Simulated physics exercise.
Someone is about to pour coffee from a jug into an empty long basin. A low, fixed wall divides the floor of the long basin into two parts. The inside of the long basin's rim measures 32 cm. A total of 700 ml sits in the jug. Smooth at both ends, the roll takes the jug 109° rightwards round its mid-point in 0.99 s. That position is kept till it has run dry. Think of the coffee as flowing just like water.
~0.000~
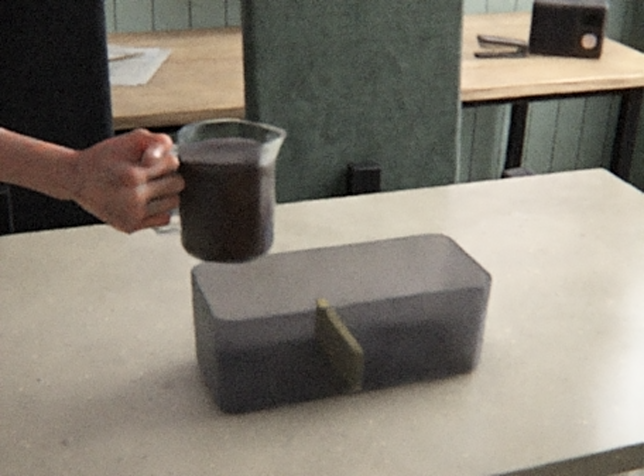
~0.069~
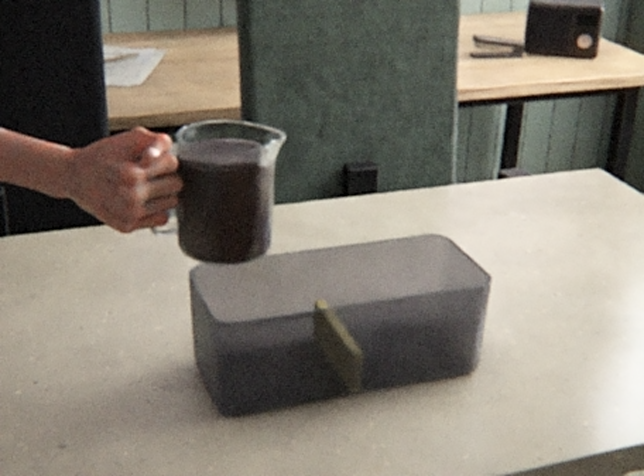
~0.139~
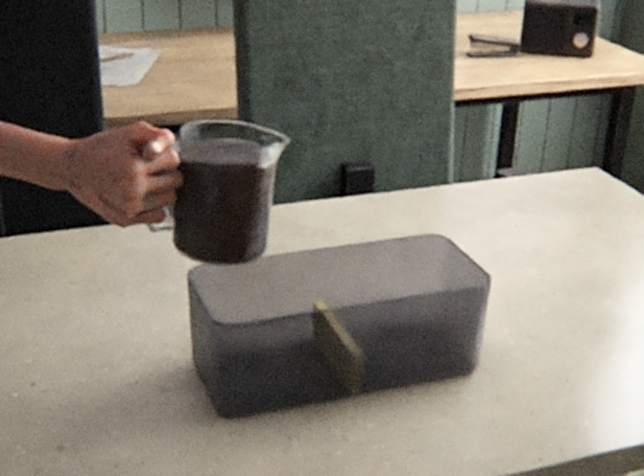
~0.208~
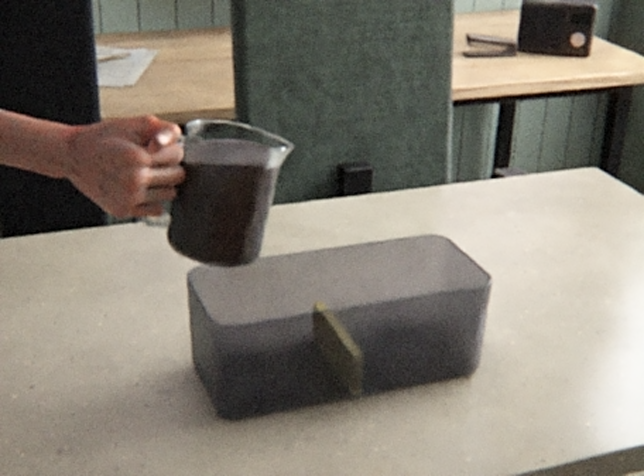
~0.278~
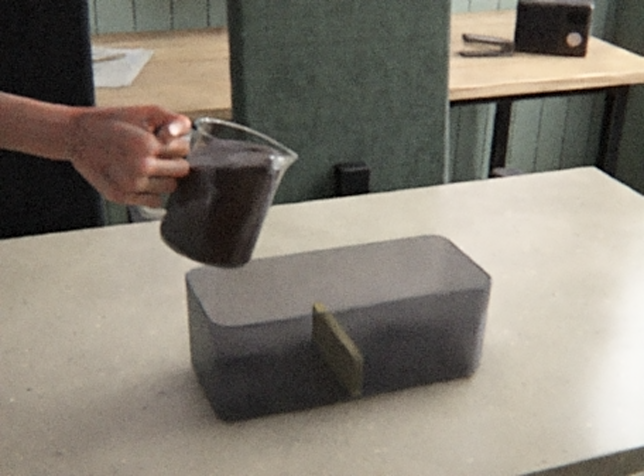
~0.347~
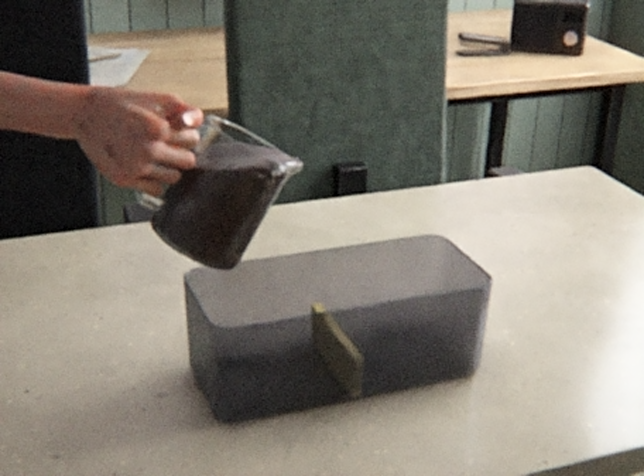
To begin with, a hand holds a clear glass jug of dark coffee upright above a long, translucent grey basin on a pale tabletop. The jug then leans slightly to the right, and the hand keeps turning it further until it is clearly slanted, the dark liquid shifting up toward its right rim.
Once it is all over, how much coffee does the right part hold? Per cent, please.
The right part holds about 51 per cent.
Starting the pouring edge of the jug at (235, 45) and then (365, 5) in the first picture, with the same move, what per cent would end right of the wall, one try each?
I'd say 5 percent on the first go, 70 percent on the next.
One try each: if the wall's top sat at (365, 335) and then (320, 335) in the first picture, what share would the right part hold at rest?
Result: 20 per cent, then 80 per cent.
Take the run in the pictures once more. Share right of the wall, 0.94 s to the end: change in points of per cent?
Result: An increase, close to 4.
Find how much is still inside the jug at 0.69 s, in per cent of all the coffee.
Roughly 66 %.
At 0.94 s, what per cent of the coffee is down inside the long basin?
Roughly 72 per cent.
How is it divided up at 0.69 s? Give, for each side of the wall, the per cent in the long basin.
About 2 left, 14 right.
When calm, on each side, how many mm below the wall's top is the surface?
Noted: Left near 32 mm, right near 32 mm.
After 0.69 s the tilt is 86° and 65 per cent is still to pour, 2 is left of the wall and 15 right of it.
After 0.94 s the tilt is 108° and 17 per cent is still to pour, 25 is left of the wall and 47 right of it.
After 1.20 s the tilt is 109° and 1 per cent is still to pour, 46 is left of the wall and 50 right of it.
After 1.49 s the tilt is 109° and 0 per cent is still to pour, 49 is left of the wall and 51 right of it.
In the end 49 per cent lies left of the wall, 51 right of it and 1 outside.
